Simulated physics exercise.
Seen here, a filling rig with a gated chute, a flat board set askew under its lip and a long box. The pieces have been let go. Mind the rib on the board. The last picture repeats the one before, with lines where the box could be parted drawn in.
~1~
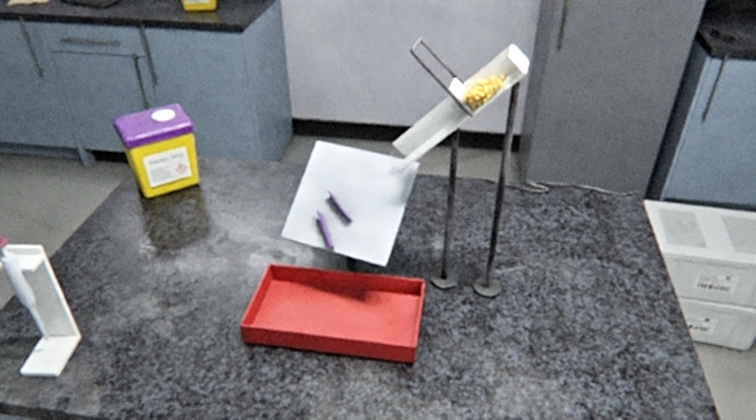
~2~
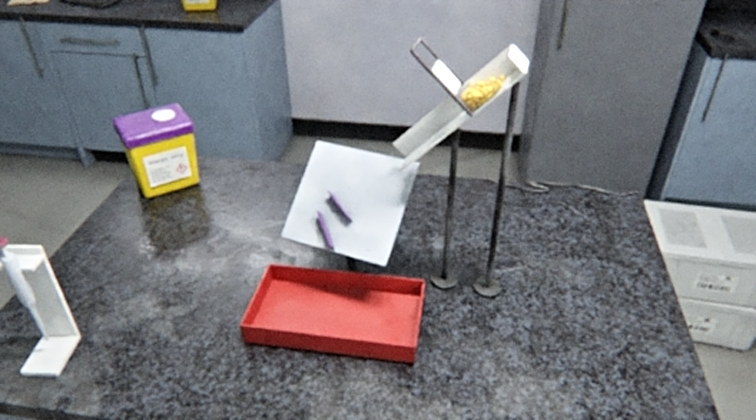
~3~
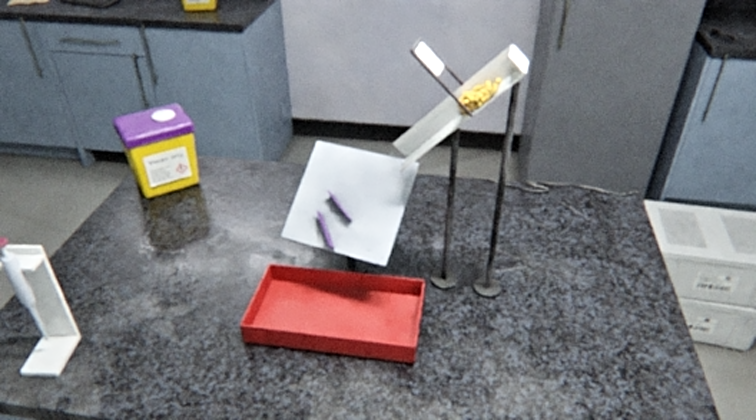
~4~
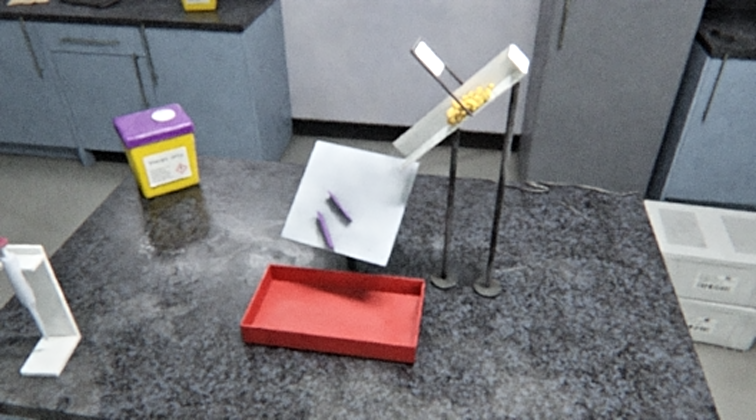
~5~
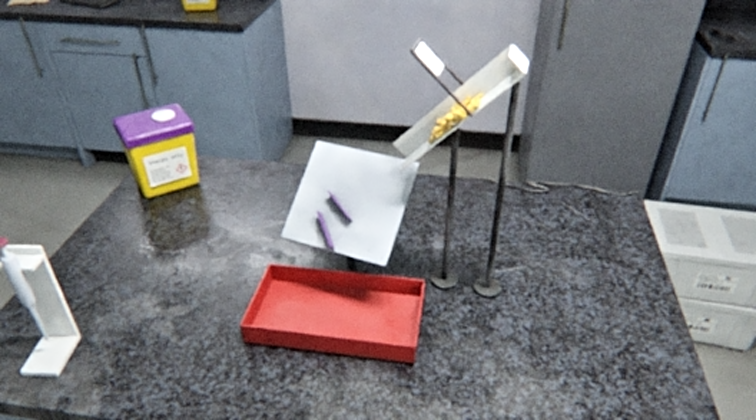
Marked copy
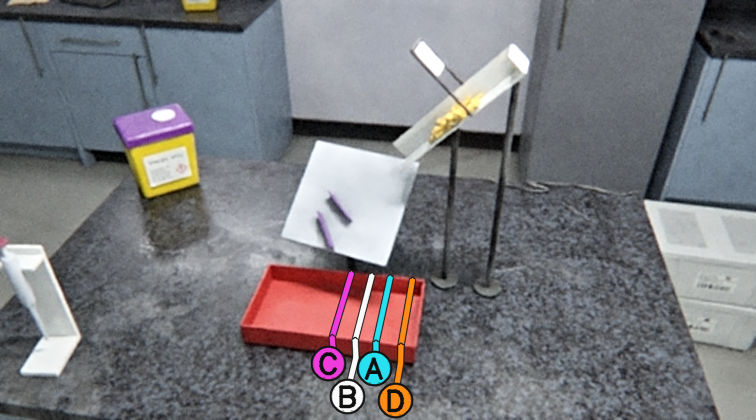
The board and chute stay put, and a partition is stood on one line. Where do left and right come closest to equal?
Line C does it best.
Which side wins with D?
The left side.
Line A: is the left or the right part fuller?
Left.
On the marked copy, line A crosses the front rim at (376, 341); line B crosses the front rim at (355, 339); line C crosses the front rim at (332, 336); line D crosses the front rim at (401, 344).
For line A, of what is caught, every piece on the left of the divider, not one piece on the right.
For line B, of what is caught, almost all on the left of the divider, just a few on the right.
For line C, of what is caught, roughly half on the left of the divider, roughly half on the right.
For line D, of what is caught, every piece on the left of the divider, not one piece on the right.
